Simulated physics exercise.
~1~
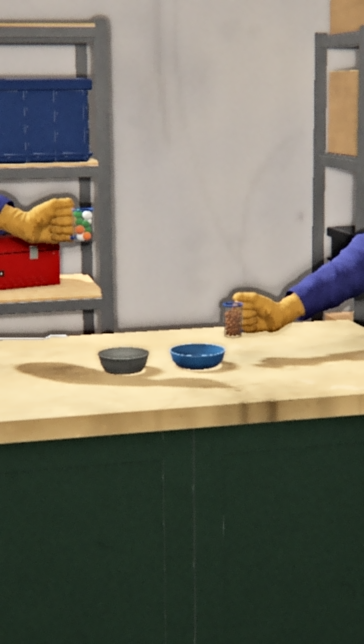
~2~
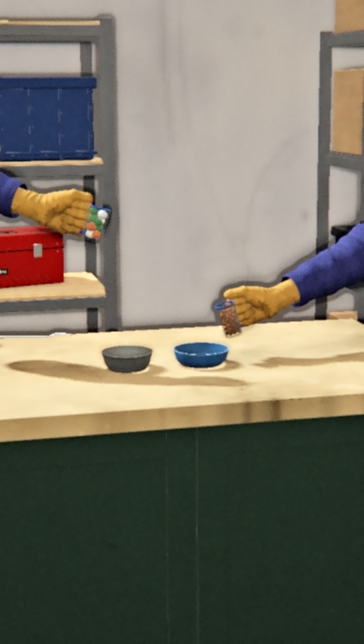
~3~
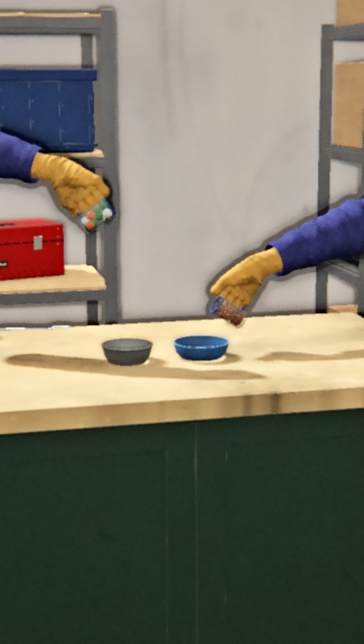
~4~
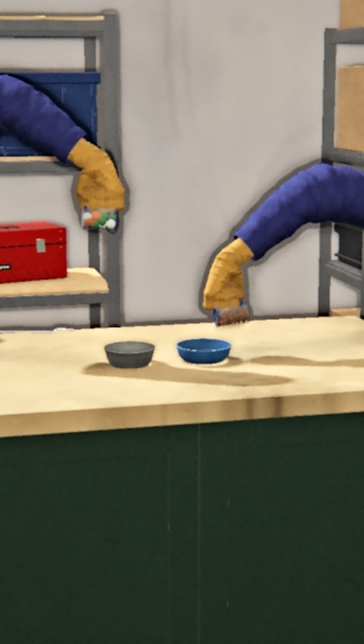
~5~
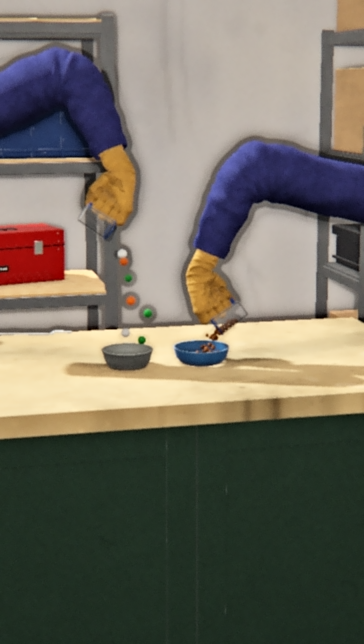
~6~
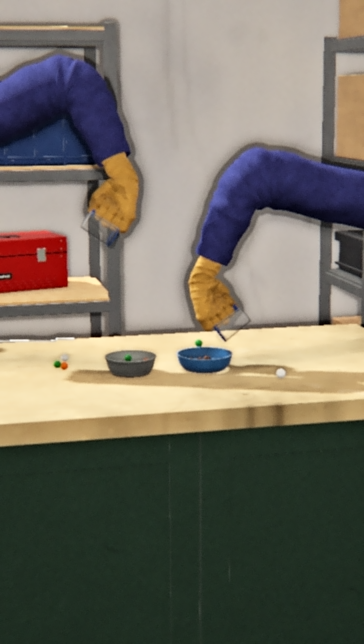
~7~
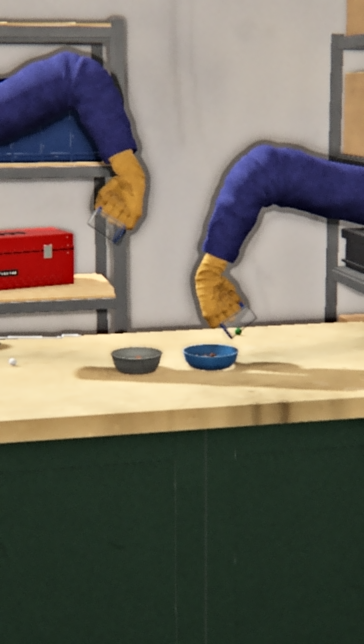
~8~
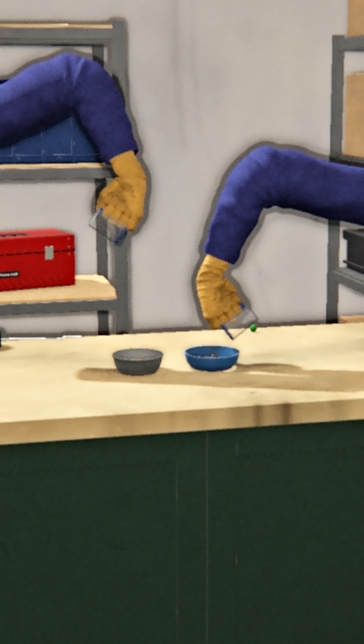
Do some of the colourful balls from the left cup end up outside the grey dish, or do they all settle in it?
Some end up outside, as many of the balls bounce away across the table and only part of them stay in the grey dish. The blue dish on the right keeps all of its brown pieces.
